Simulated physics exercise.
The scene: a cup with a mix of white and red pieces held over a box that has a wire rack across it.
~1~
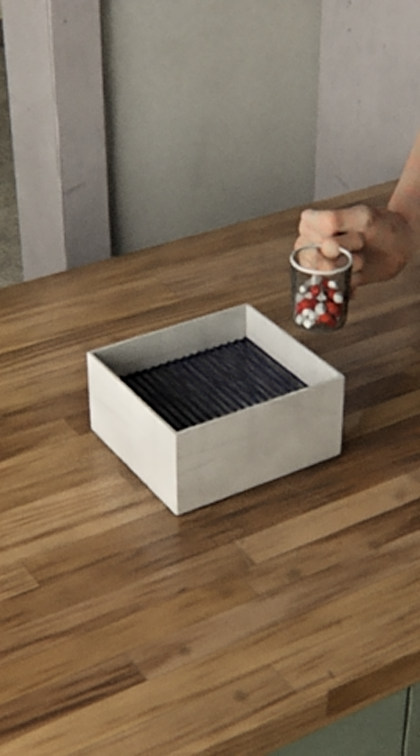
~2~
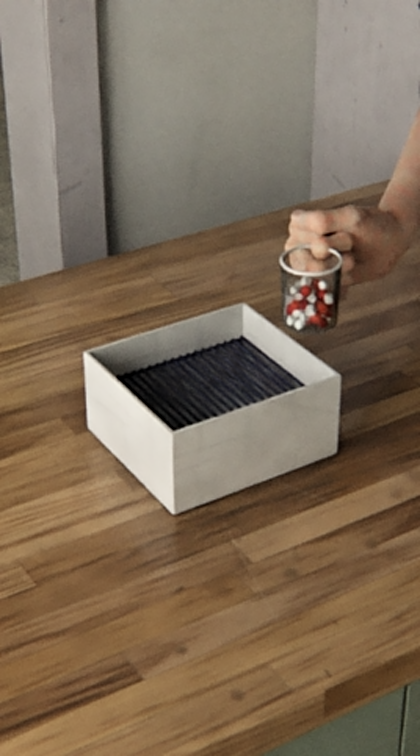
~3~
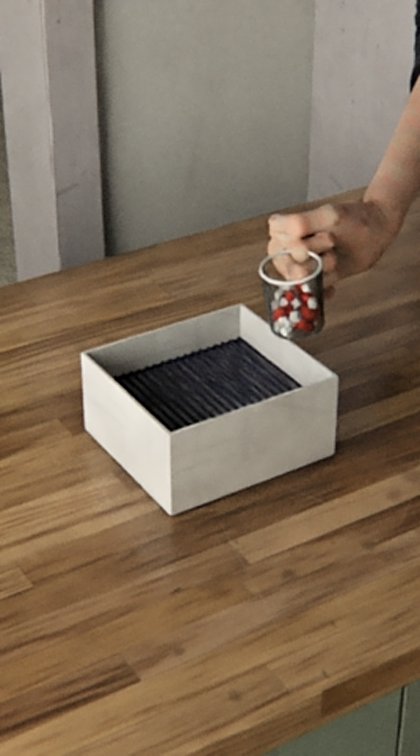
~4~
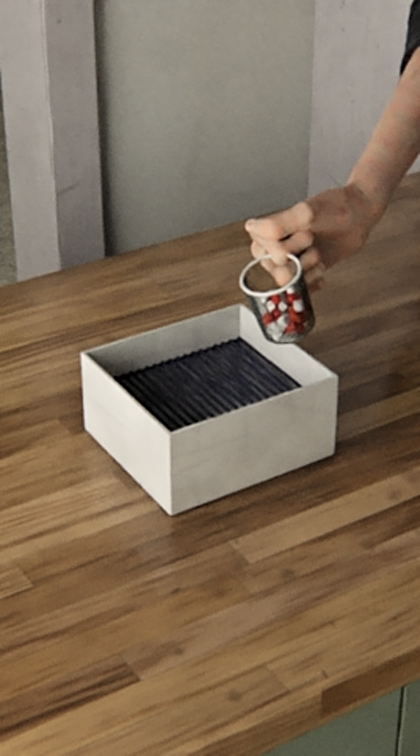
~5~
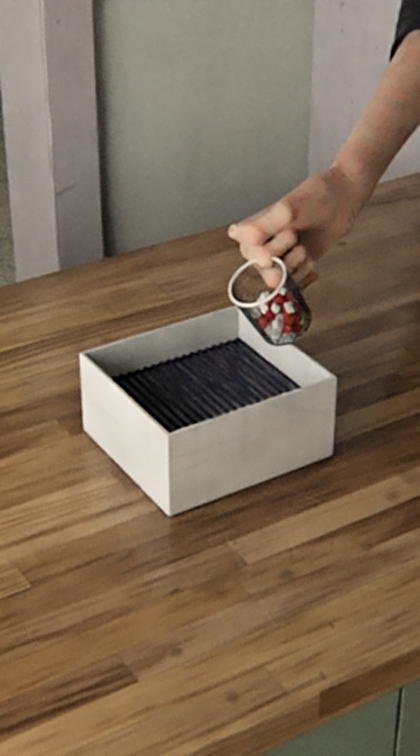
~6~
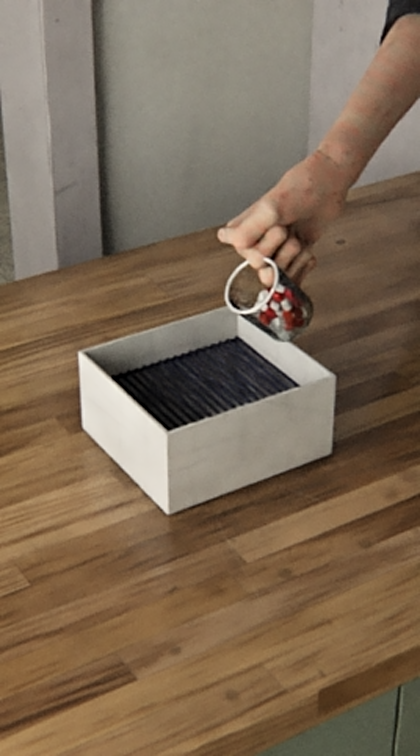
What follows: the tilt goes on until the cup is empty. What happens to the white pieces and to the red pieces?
White: They get caught above. Red: They get caught above.
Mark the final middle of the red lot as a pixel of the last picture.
At about (225, 390).
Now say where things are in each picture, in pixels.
In the first frame, cup at (320, 289), upright; rack at (154, 418), 20 wires across; white dice-shaped beads at (317, 308), wider than the gaps; red marbles at (330, 306), wider than the gaps.
In the second frame, cup at (311, 290), upright; red ones at (320, 307).
In the third frame, cup at (294, 296), tipped 9°; white ones at (293, 314).
In the fourth frame, cup at (280, 300), tipped 20°; red ones at (294, 312).
In the fifth frame, cup at (272, 303), tipped 32°; white ones at (278, 318).
In the sixth frame, cup at (271, 301), tipped 43°; rack at (145, 417); white ones at (281, 314); red ones at (289, 307).
Then, 0.30 s past the last view, white ones, all in the cup; red ones, all in the cup.
Then, 0.61 s past the last view, white ones, all in the cup; red ones, all in the cup.
Then, 0.98 s past the last view, white ones, all on or over the wires; red ones, all on or over the wires.
Finally, white ones, all on the wires, none under the rack; red ones, all on the wires, none under the rack.
